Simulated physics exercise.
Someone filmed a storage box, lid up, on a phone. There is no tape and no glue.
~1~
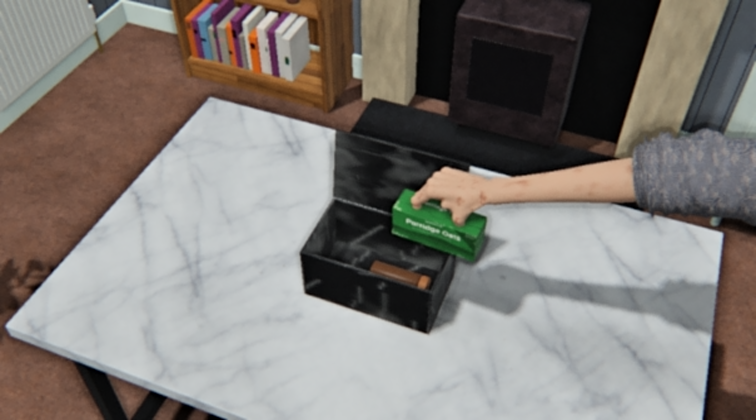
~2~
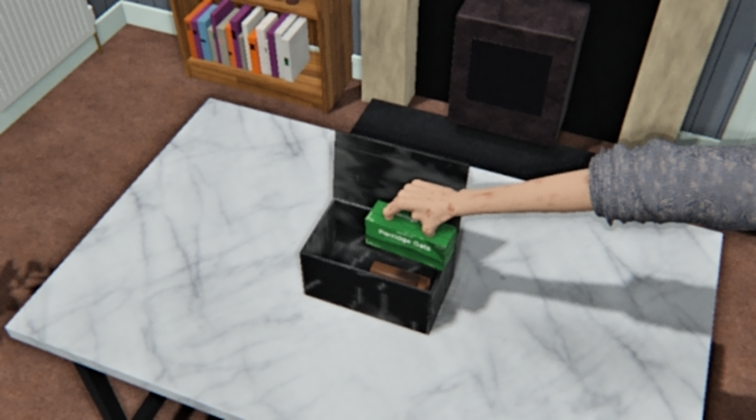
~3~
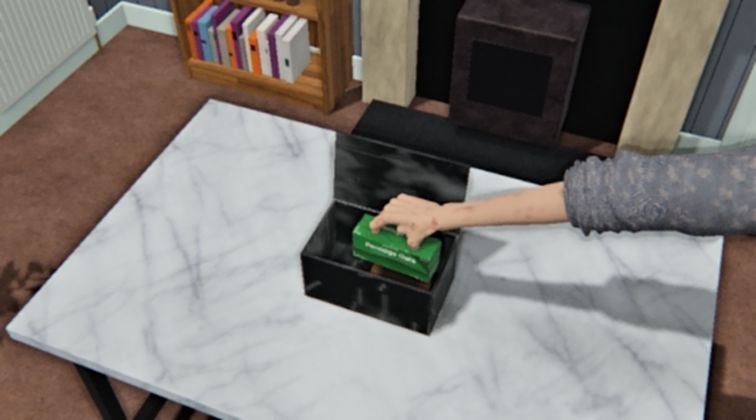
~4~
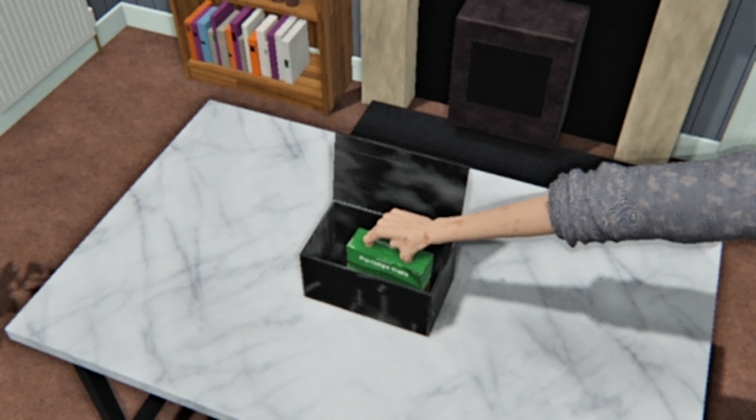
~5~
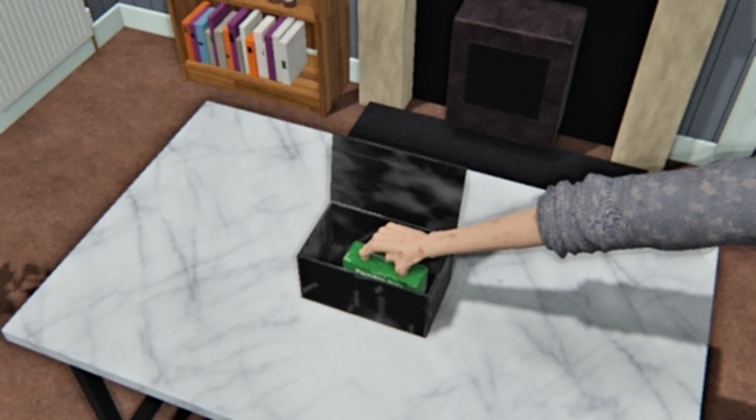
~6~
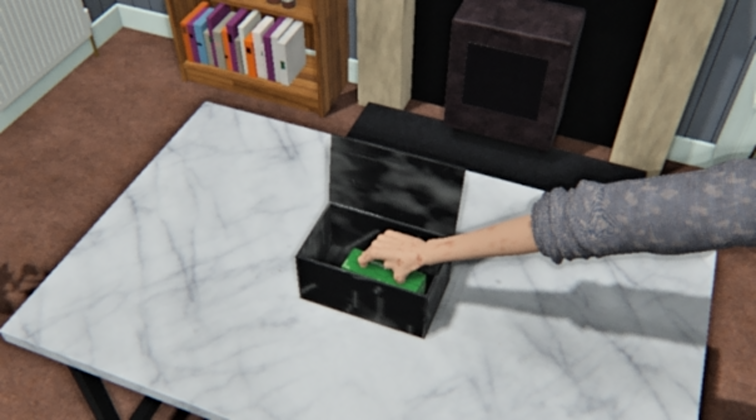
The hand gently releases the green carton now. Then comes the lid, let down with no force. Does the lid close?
So the lid is down at the end.
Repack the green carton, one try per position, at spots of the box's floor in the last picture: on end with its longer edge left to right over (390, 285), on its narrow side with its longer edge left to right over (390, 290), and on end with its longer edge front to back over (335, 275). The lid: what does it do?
Try 1: Lid stays raised; try 2: Lid goes down; try 3: Lid stays raised.
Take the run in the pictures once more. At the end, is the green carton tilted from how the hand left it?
Simply put, the green carton remains unturned.
Then, 1.20 s later than the last frame, lid starting down; green carton moved a little near (386, 296); brown shaker moved about its own width.
Then, 1.80 s later than the last frame, lid 36° above the rim; green carton moved a little near (386, 296); brown shaker moved about its own width.
When it is over, lid shut; moved from the start, green carton; brown shaker as before. End places, in pixels of the last picture, green carton near (386, 296).
